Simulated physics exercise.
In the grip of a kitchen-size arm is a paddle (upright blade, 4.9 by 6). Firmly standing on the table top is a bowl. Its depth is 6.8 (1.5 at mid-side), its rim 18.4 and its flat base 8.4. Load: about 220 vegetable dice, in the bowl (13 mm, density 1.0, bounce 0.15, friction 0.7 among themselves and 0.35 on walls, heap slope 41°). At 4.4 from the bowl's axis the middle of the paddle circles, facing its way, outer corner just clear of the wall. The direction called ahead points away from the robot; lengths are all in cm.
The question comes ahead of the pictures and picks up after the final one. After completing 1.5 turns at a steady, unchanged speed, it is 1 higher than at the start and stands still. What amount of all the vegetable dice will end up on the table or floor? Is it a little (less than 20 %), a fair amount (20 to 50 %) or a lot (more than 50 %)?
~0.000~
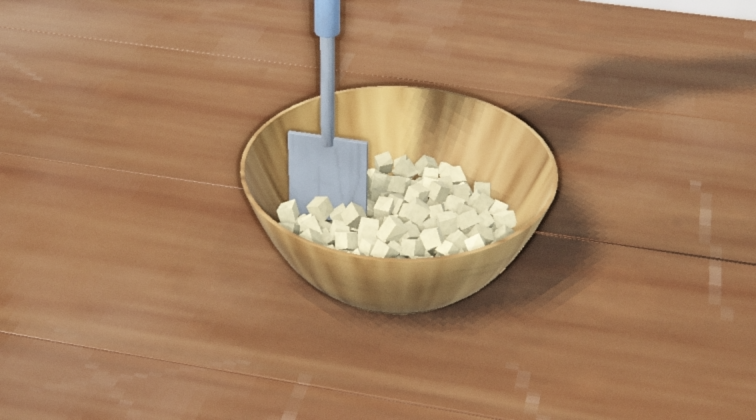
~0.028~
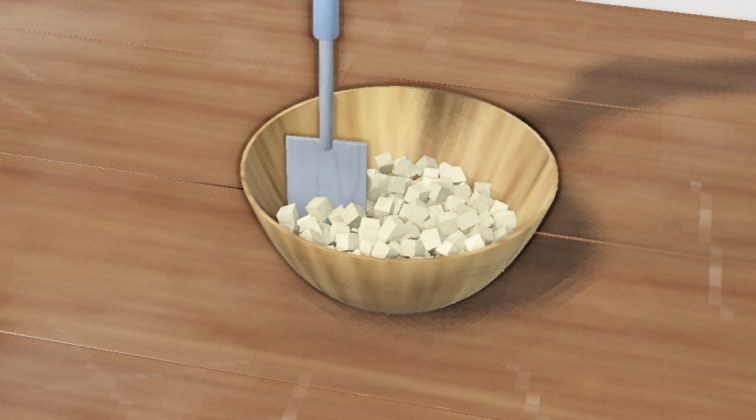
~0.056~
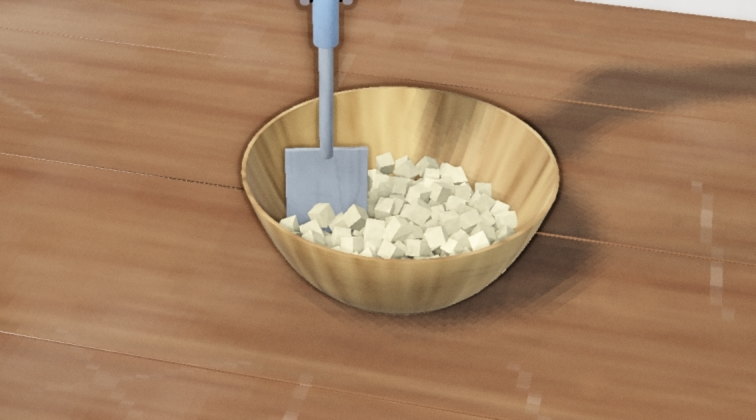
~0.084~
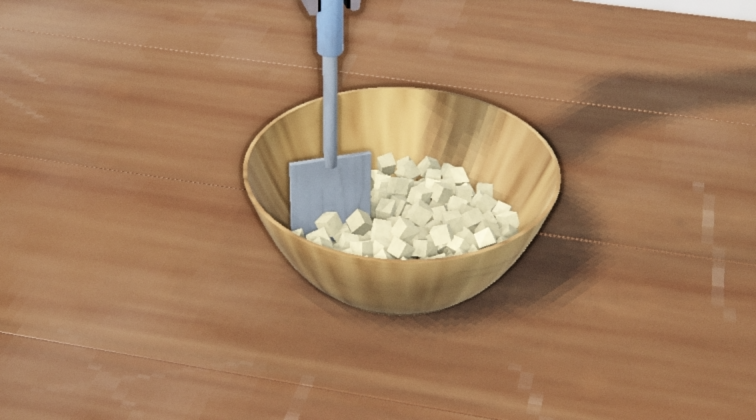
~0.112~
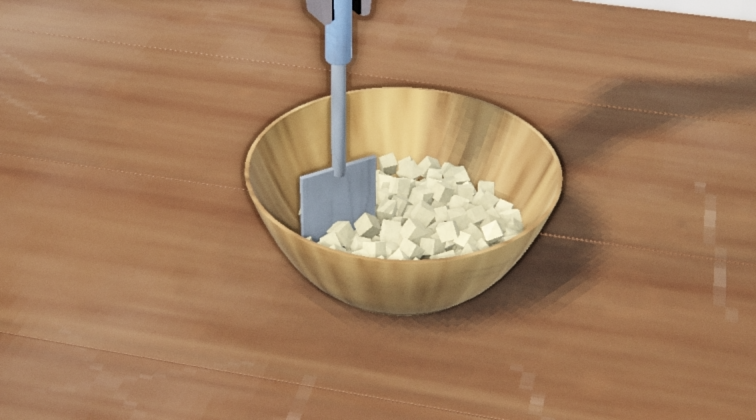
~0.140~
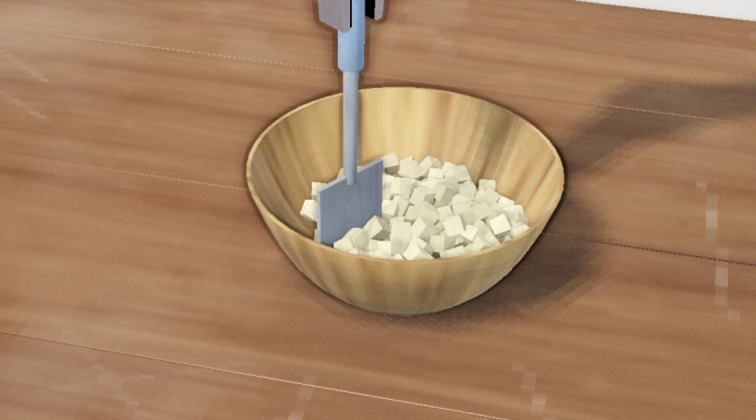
A little, less than 20 %.
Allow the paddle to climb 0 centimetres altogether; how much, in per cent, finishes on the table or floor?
Result: Roughly 15 %.
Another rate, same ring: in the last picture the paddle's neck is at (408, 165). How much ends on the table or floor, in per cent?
Roughly 35 per cent.
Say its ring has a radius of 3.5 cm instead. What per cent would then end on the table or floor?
Some 5 percent would.
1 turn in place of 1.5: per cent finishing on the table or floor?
Close to 10 in a hundred.
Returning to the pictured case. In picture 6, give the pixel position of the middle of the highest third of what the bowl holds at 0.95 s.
Around (402, 246).
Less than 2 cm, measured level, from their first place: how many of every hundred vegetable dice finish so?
I'd guess close to 5 percent of the load.
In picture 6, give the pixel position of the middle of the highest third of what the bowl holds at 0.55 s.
Centre estimate: Approx. (401, 131) px.
After 0.55 s, 246° round, highest piece 9 above the table; 207 in the bowl, 5 on the table or floor, 3 in flight or on the tool.
After 0.95 s, 76° round, highest piece 9 above the table; 191 in the bowl, 20 on the table or floor, 4 in flight or on the tool.
After 1.35 s, 180° round, highest piece 8 above the table; 187 in the bowl, 28 on the table or floor.
After 2.05 s, 180° round, highest piece 8 above the table; 187 in the bowl, 28 on the table or floor.
In the end, 187 in the bowl, 28 on the table or floor. That is 13 % on the table or floor.
